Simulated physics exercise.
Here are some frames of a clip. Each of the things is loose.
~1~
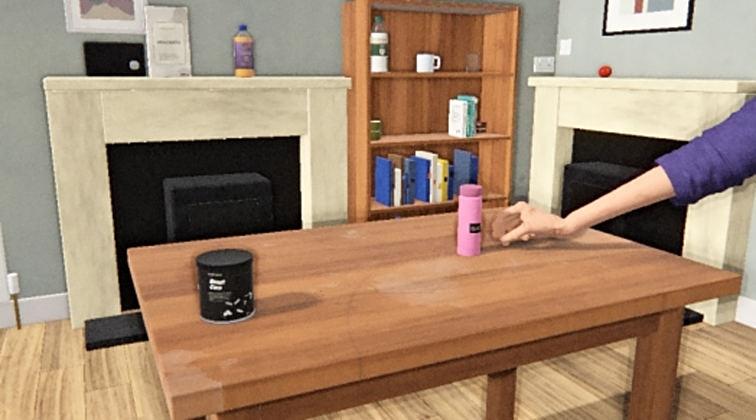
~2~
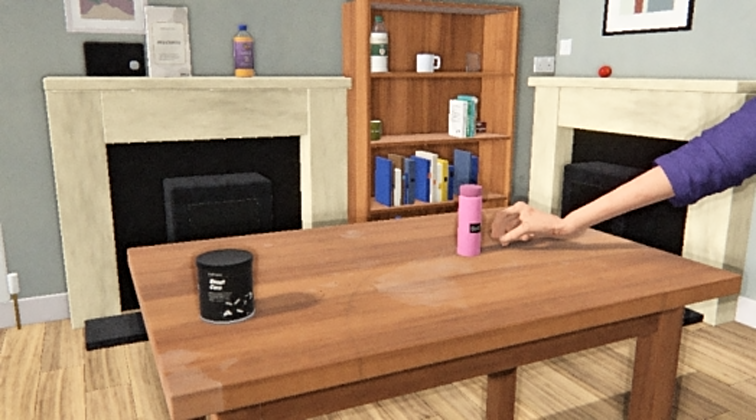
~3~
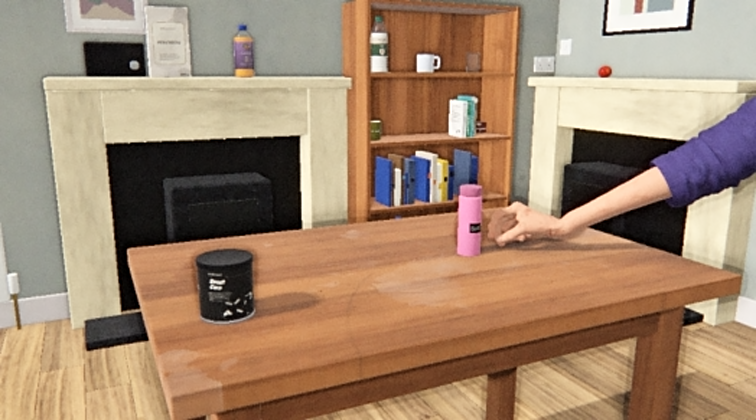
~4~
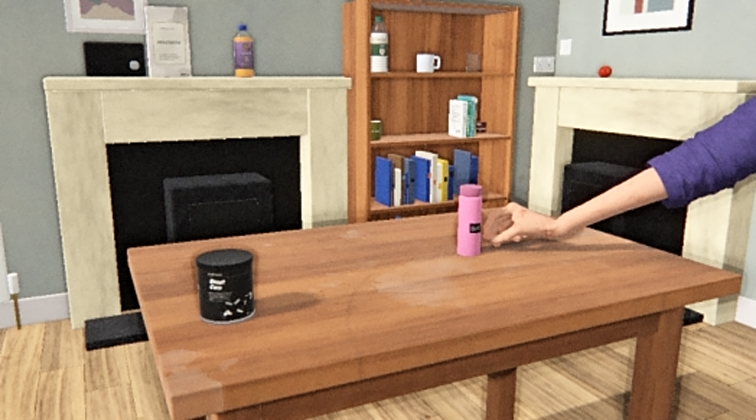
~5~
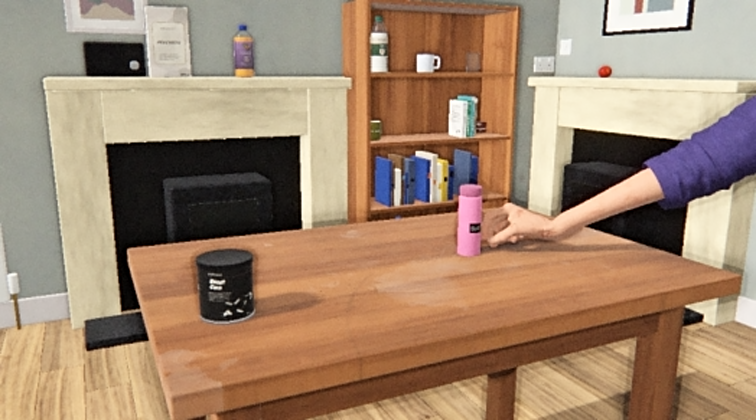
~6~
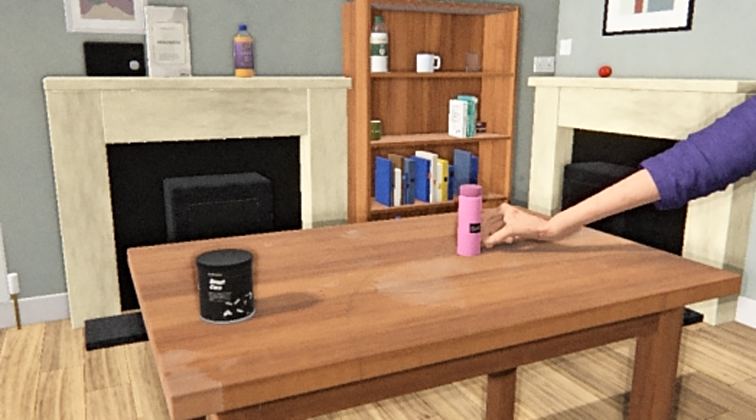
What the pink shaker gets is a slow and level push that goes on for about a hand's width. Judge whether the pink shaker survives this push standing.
It survives.
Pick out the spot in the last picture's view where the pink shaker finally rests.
In the last picture, near pixel (417, 227).
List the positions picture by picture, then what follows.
In the first picture, pink shaker (470, 221).
In the second picture, pink shaker (470, 221).
In the third picture, pink shaker (470, 221).
In the fourth picture, pink shaker (470, 221).
In the fifth picture, pink shaker (470, 221).
In the sixth picture, pink shaker (470, 221).
Then, 0.30 s on from there, pink shaker shifted a little near (460, 221).
Then, 0.70 s on from there, pink shaker shifted about its own width near (444, 223).
Then, 1.00 s on from there, pink shaker shifted well along near (432, 225).
Then, 1.40 s on from there, pink shaker shifted well along near (416, 226).
In the end, moved from the start, pink shaker. At the end, from the last picture's camera, pink shaker near (417, 227).
